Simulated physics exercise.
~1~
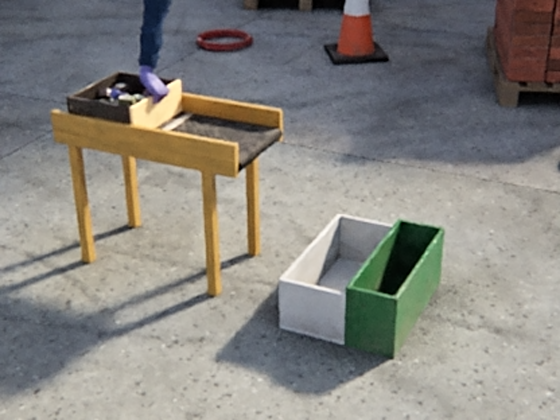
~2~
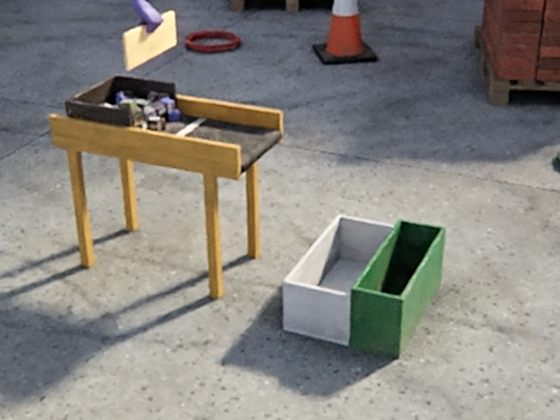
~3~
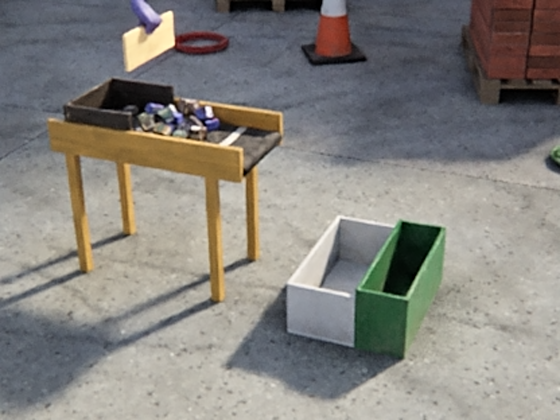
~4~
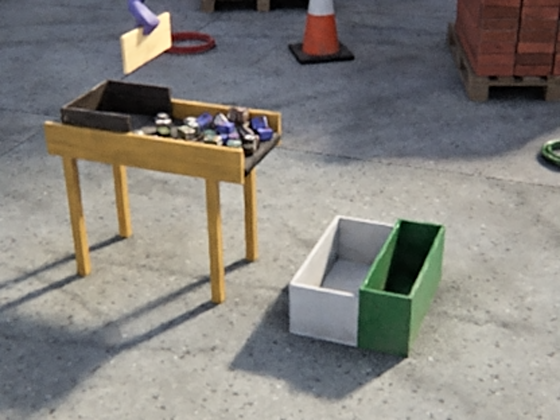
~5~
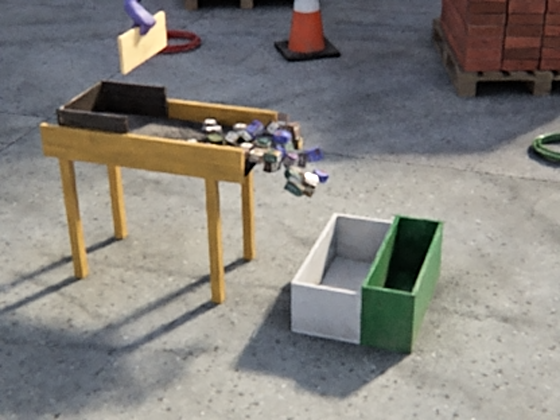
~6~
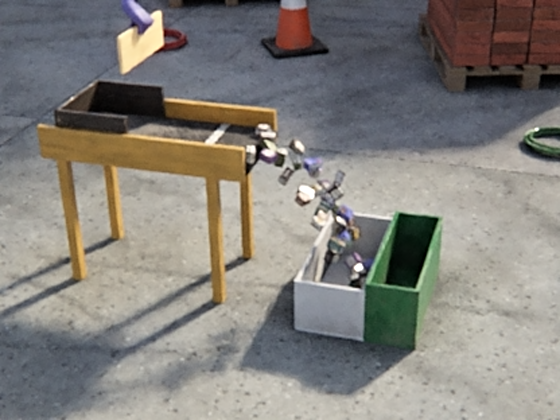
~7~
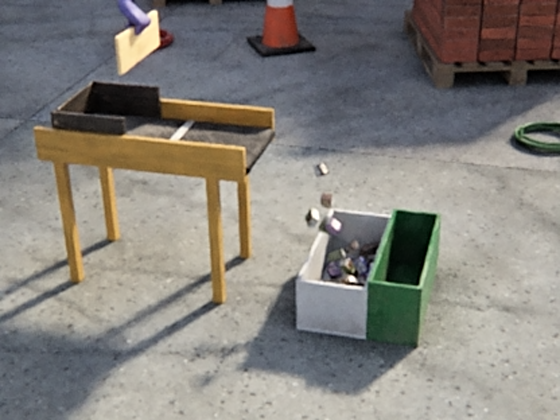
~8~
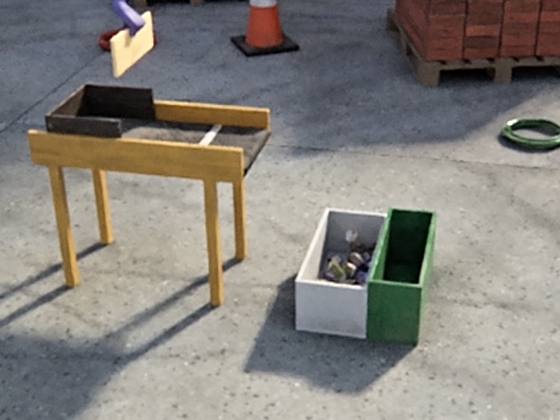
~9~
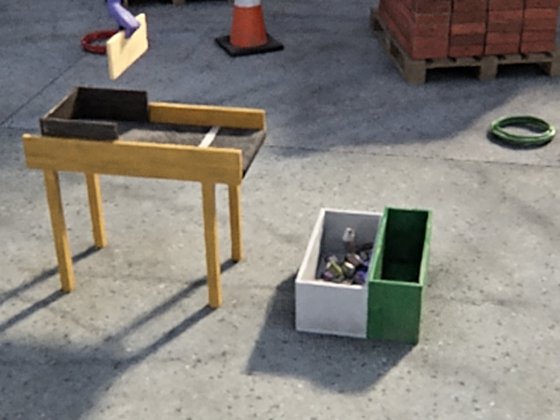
Small cartons riding a belt out of a black pen after the gate lifts, spilling off the end into a white tote.
